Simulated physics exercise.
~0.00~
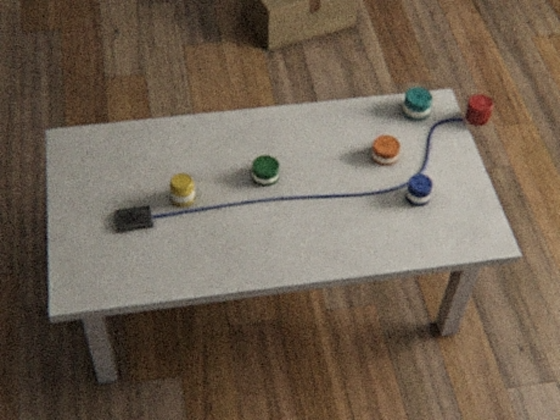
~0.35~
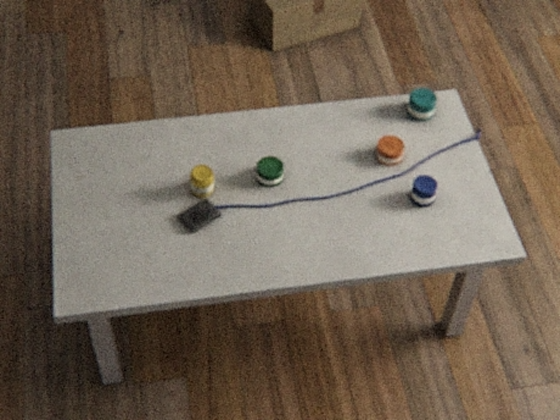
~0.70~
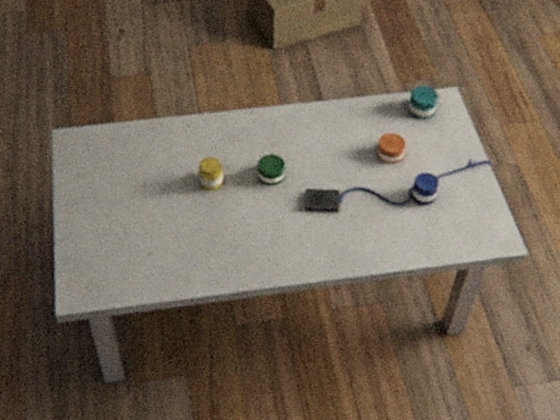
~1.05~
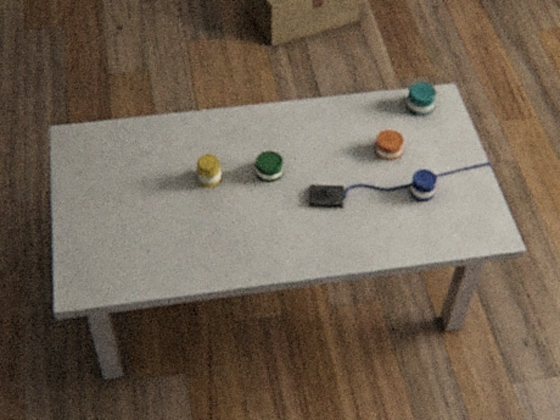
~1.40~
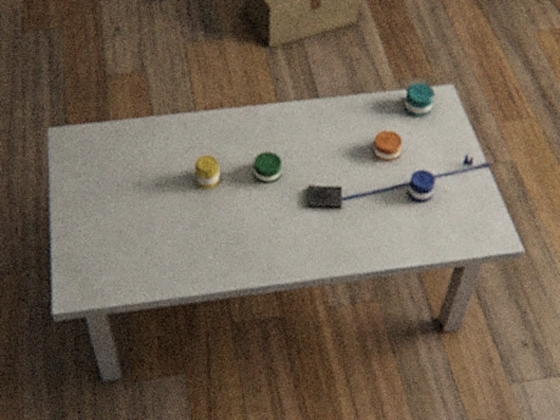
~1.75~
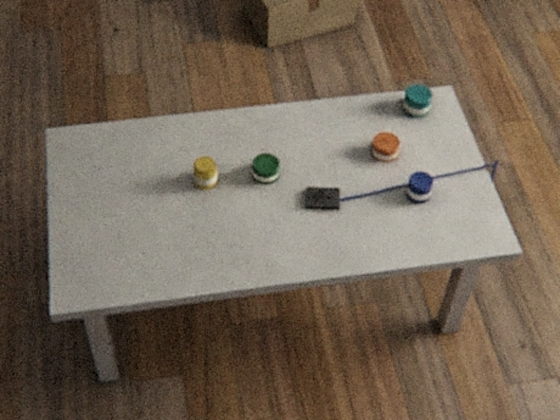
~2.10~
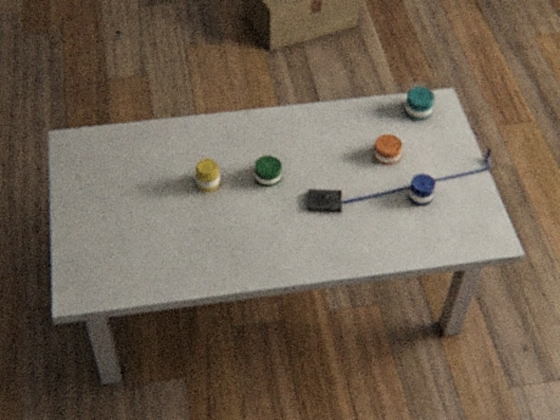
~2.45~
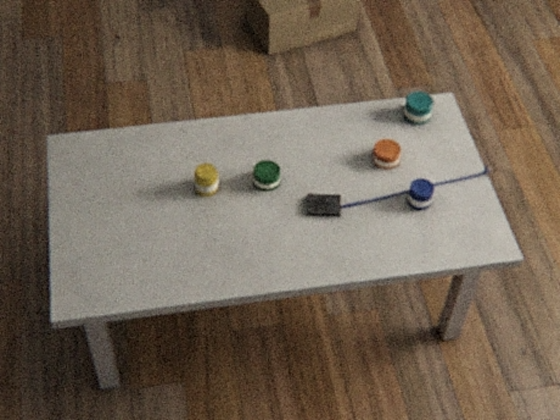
A pale rectangular table stands on a wood-plank floor, seen from above by a slightly swaying camera, with a cardboard box behind it. A blue cable runs from a small black phone at the left, past yellow, green, orange, teal and blue containers, to a red object at the right edge. The red object drops out of sight over that edge, and the cable straightens as the phone slides right, the yellow jar shifting slightly. The phone slides farther, then stops left of the blue tin, the cable's end twitching at the right edge while the containers remain standing.
